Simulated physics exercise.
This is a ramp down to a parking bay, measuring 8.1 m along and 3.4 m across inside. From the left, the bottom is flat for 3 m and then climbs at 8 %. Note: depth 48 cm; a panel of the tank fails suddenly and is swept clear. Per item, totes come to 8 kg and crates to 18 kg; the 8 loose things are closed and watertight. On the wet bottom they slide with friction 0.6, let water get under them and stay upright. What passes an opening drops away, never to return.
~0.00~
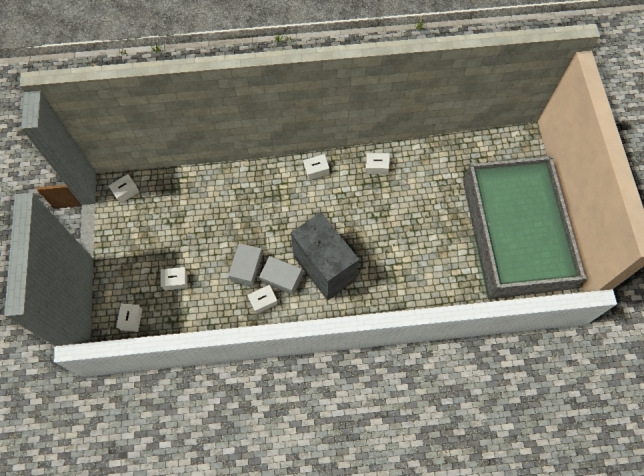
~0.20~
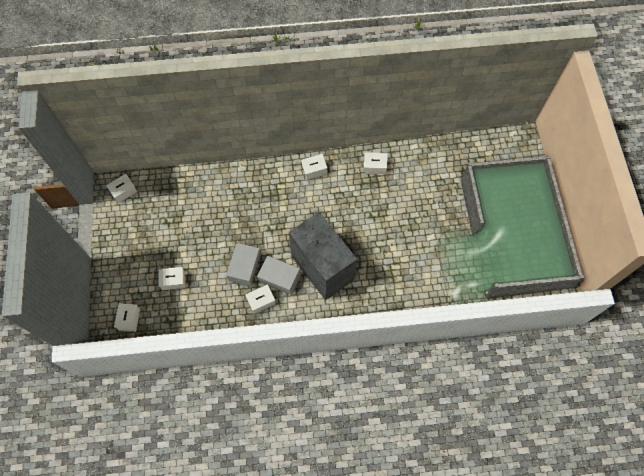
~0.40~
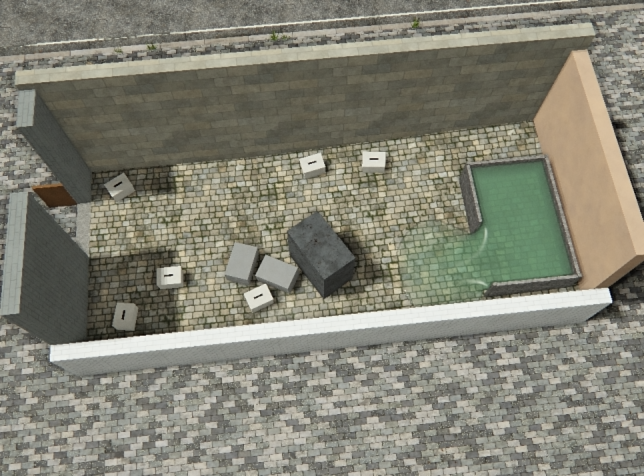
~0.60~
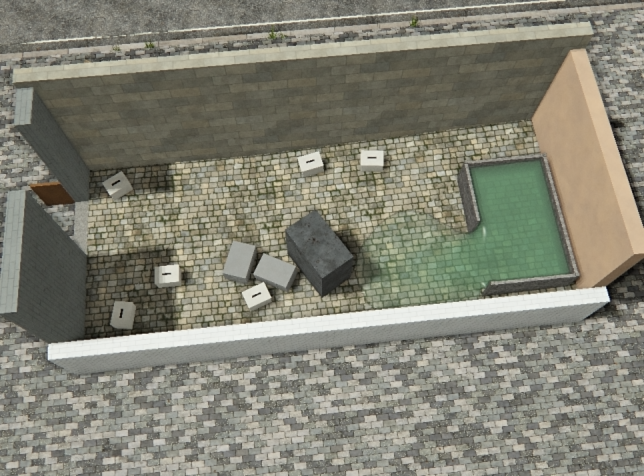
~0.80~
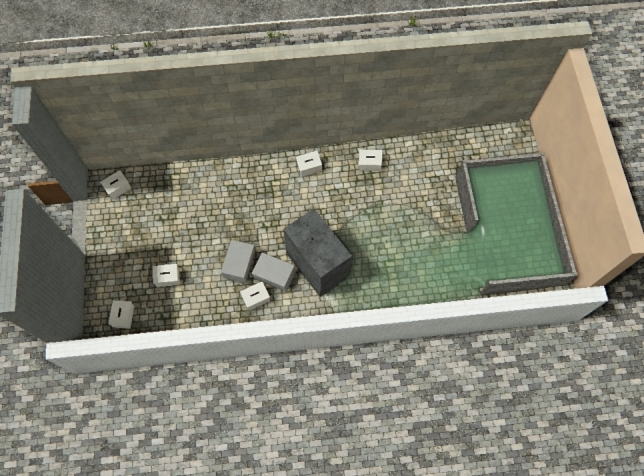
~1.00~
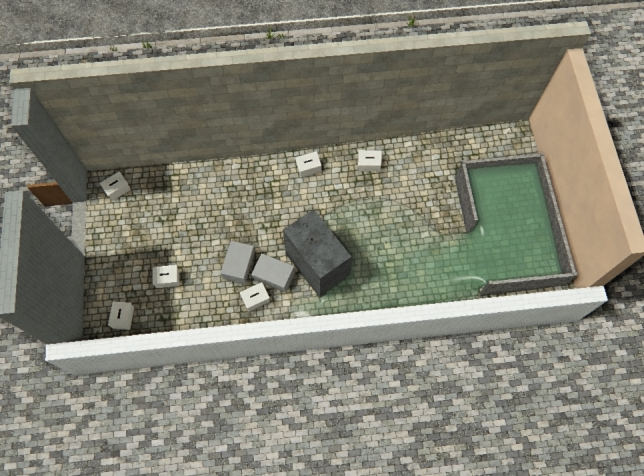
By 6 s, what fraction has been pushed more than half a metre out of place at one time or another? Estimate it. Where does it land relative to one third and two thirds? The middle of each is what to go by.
It's going to be the middle band.
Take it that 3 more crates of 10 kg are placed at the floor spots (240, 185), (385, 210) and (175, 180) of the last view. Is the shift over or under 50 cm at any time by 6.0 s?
One by one they come out larger, lesser, larger.
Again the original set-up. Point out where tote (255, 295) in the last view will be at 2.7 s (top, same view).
Near (183, 271).
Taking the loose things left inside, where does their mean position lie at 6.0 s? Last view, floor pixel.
At about (203, 222).
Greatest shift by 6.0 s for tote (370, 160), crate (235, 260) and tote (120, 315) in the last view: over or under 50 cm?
Item one falls below it, item two falls below it, item three exceeds it.
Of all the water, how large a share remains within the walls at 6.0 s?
Still held: Near 92 %.
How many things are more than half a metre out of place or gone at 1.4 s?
Count then: 0.
After 1.4 s 0 of 8 are over 50 cm from their spots; 0 afloat.
After 2.7 s 2 of 8 are over 50 cm from their spots; 1 afloat.
After 4.2 s 3 of 8 are over 50 cm from their spots; 1 afloat.
After 6.0 s 4 of 8 are over 50 cm from their spots, and 4 have been at some point; 4 afloat.
